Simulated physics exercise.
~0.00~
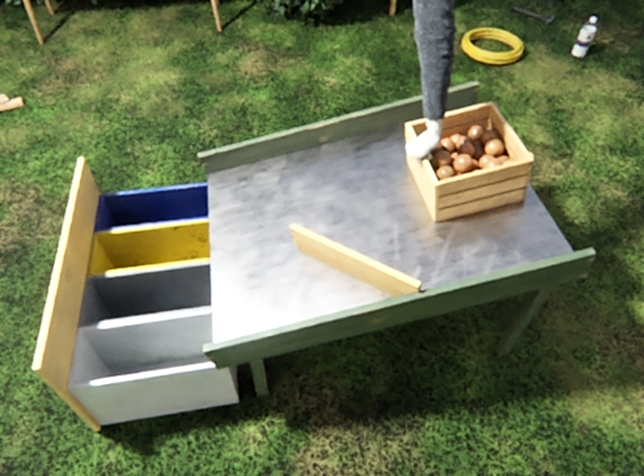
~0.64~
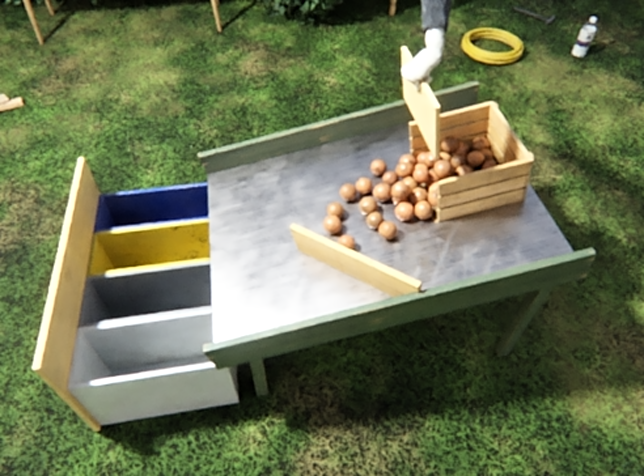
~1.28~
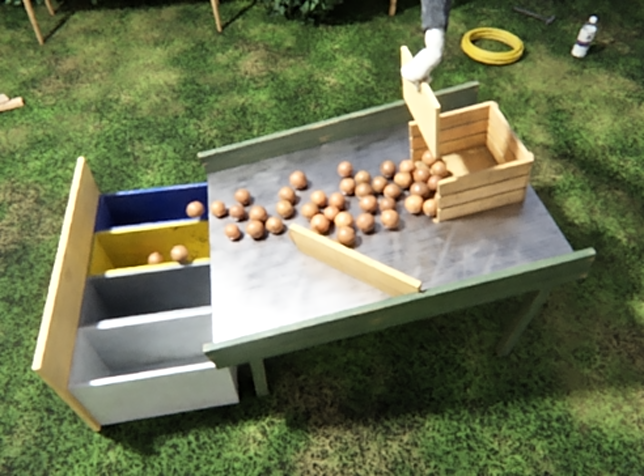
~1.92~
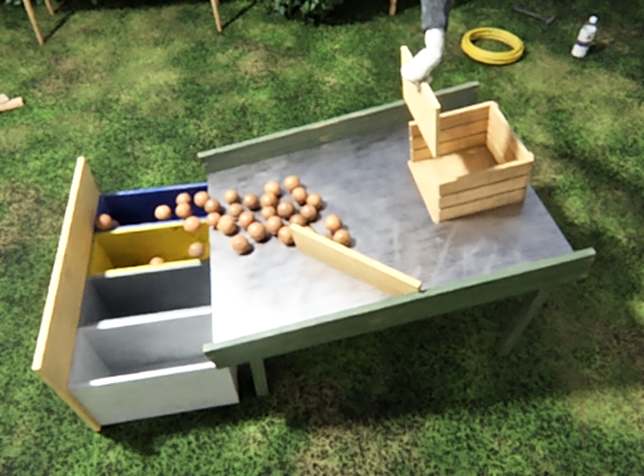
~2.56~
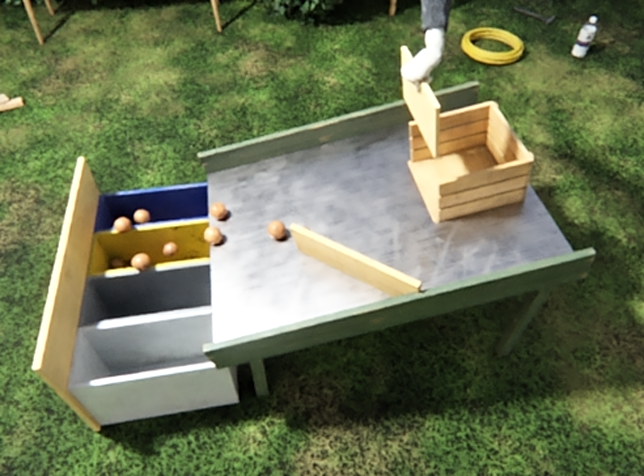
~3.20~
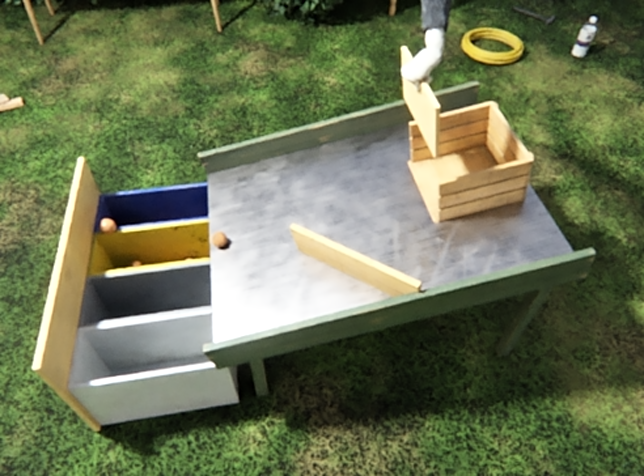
In the video, a gloved hand lifts the end panel of a wooden crate on a sloping metal table, and round brown balls roll left past an angled board into the yellow and blue bins, leaving the crate empty and one last ball near the table's low edge.
